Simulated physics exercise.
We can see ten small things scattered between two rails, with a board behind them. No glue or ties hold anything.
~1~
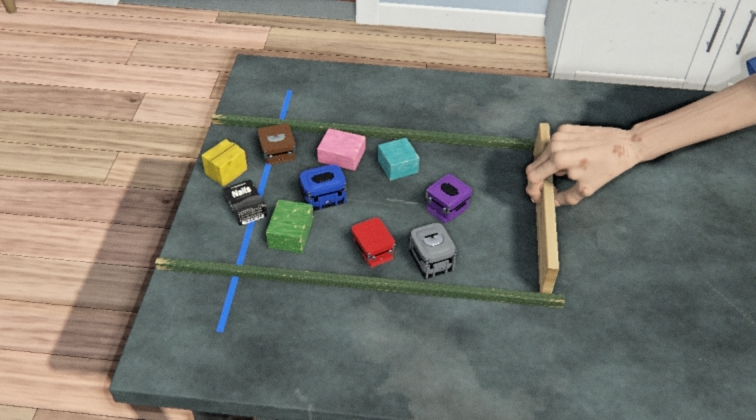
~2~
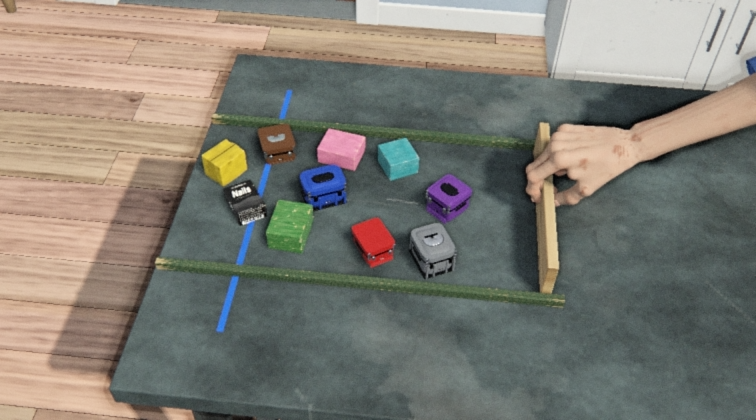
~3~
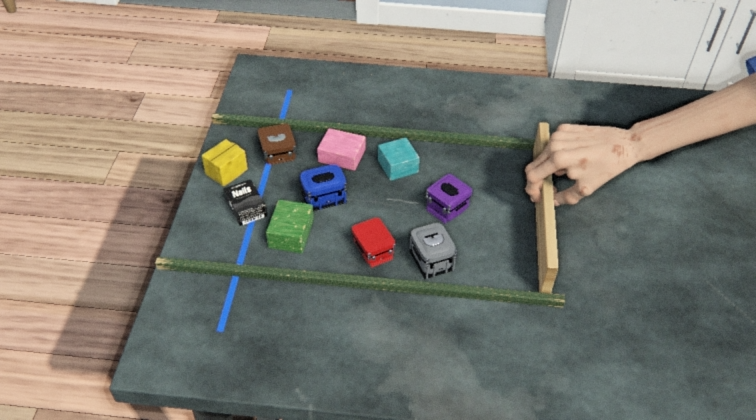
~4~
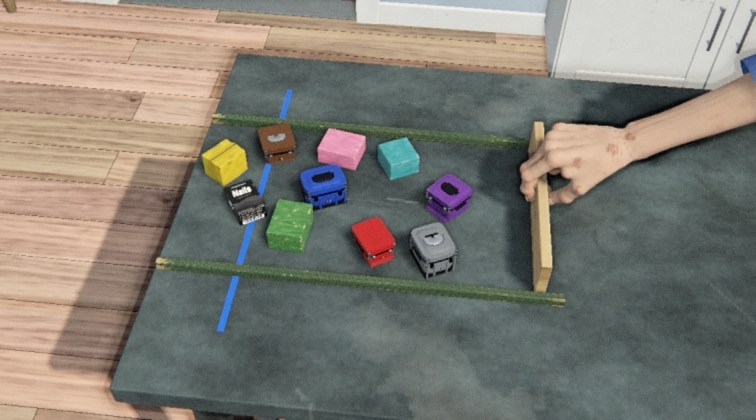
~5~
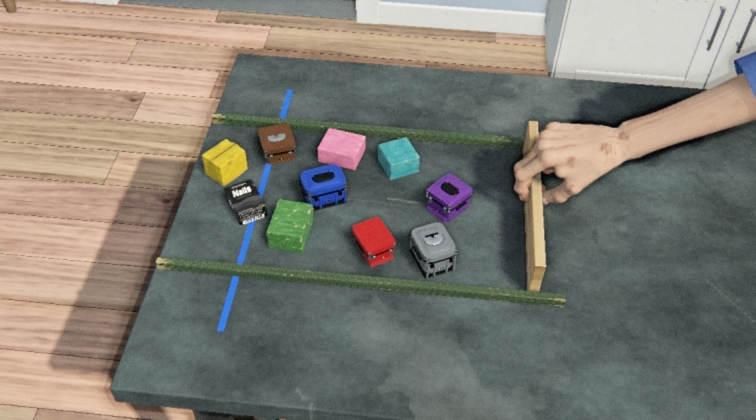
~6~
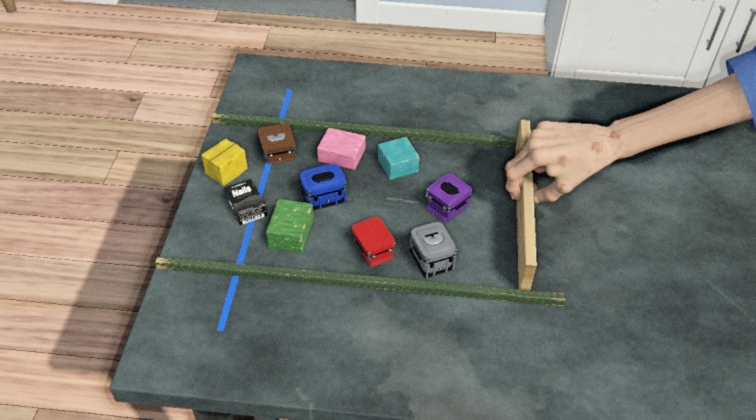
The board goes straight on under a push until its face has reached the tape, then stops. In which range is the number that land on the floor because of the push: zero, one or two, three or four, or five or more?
Okay, so the number that tips off the end comes to three or four, I'd say.
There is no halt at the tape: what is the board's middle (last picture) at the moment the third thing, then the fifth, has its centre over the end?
At the first moment about (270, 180), at the next about (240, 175).
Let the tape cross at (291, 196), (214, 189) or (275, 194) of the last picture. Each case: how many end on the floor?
So, one try after another, the floor gets 0, then 7, then 1.
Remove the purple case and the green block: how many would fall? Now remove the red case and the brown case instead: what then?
The count is 1 in the first case and 1 in the second.
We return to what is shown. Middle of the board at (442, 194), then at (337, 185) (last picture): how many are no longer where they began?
The number moved is 2 and then 9.
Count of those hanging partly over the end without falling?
1.
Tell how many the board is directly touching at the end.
3 in contact.
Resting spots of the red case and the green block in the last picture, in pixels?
Final positions - red case around (202, 220), green block around (171, 215).
Soon after, none off yet; yellow box at rest near (225, 162); black box at rest near (245, 201); brown case at rest near (277, 145).
Then, none off yet; yellow box at rest near (223, 162); black box moved about its own width near (201, 191); brown case moved about its own width near (231, 138).
By the end, the number that fall off is three or four; fallen, brown case, black box and yellow box.
